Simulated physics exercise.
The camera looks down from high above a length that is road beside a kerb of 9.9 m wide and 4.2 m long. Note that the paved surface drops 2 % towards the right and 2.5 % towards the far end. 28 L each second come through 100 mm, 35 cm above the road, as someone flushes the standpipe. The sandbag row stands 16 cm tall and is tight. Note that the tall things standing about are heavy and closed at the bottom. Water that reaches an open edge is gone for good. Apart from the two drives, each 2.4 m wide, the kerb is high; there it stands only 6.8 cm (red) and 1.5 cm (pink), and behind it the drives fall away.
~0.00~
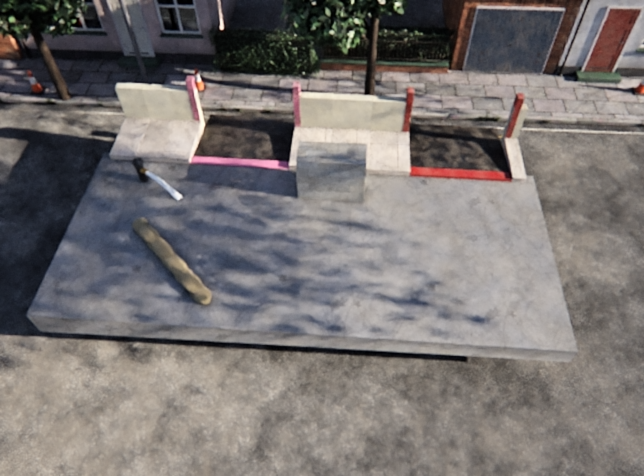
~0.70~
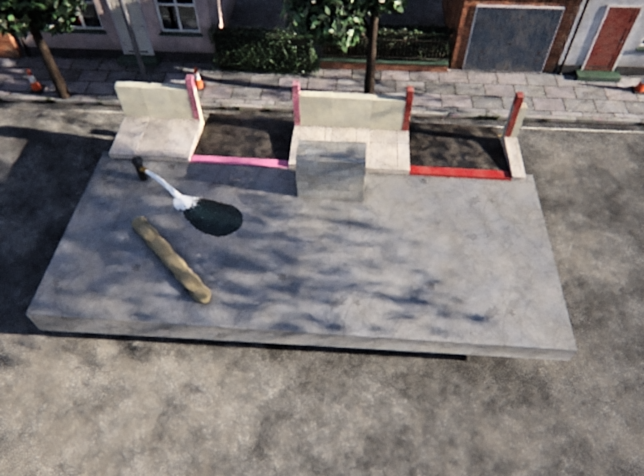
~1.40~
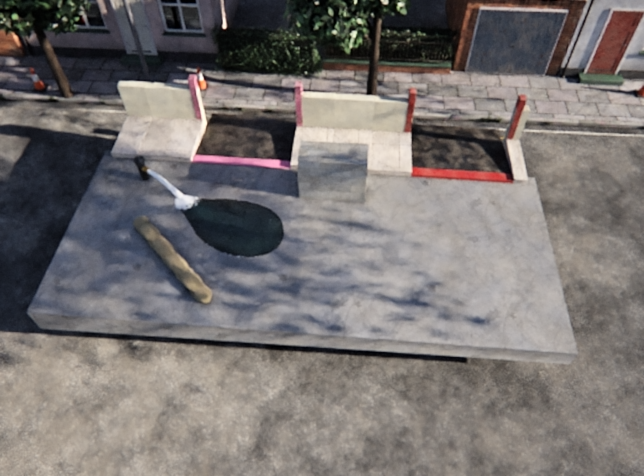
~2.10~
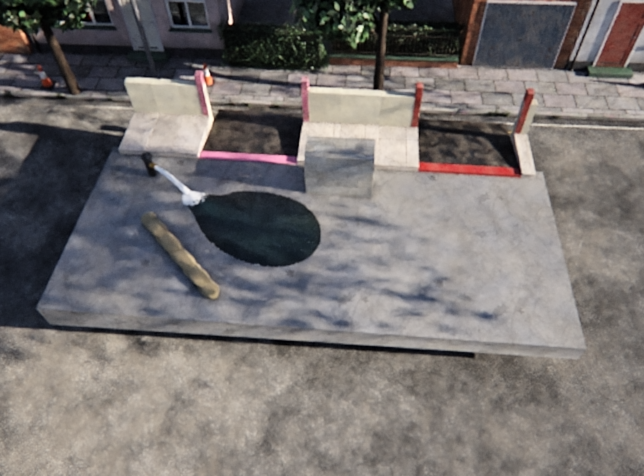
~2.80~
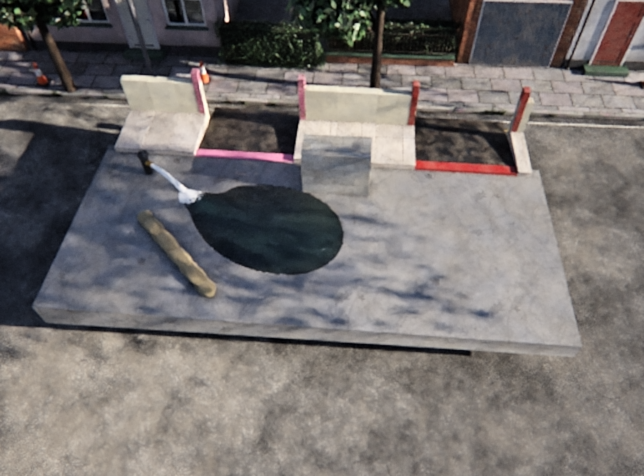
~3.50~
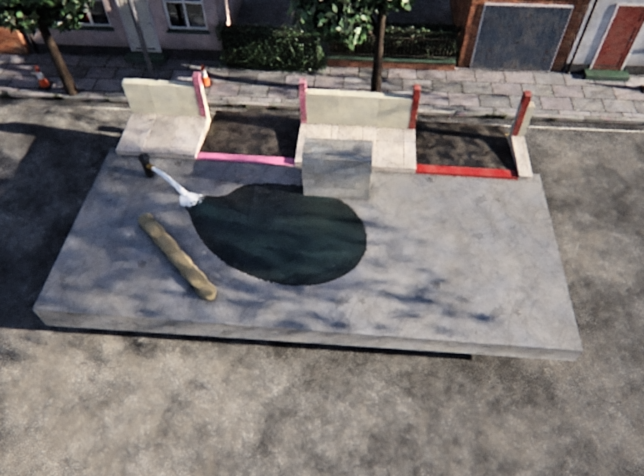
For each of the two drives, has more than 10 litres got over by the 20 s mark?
By 20 s: The red drive has had no more than 10 litres over; the pink drive has had no more than 10 litres over.
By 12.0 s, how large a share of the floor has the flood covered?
It comes to about 45 percent wet.
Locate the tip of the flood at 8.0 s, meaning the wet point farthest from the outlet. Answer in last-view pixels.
(474, 224).
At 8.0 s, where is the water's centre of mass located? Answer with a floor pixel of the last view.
Around (340, 227).
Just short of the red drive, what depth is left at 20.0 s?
Close to 4.5 cm of depth.
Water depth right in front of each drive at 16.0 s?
Red 4.5 cm, pink 0.4 cm.
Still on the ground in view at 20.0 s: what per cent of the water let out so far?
I'd put it at around 62 per cent.
After 5.0 s water covers 20 % of the floor and is deepest (5 cm) near (193, 199); red drive not reached, pink drive not reached.
After 8.0 s water covers 35 % of the floor and is deepest (5 cm) near (193, 199); red drive 1.3 cm at the lowered kerb, 0 L in, pink drive not reached.
After 12.0 s water covers 45 % of the floor and is deepest (5 cm) near (193, 199); red drive 4.2 cm at the lowered kerb, 0 L in, pink drive not reached.
After 16.0 s water covers 45 % of the floor and is deepest (5 cm) near (538, 182); red drive 4.5 cm at the lowered kerb, 0 L in, pink drive not reached.
After 20.0 s water covers 45 % of the floor and is deepest (6 cm) near (538, 182); red drive 4.6 cm at the lowered kerb, 0 L in, pink drive not reached.
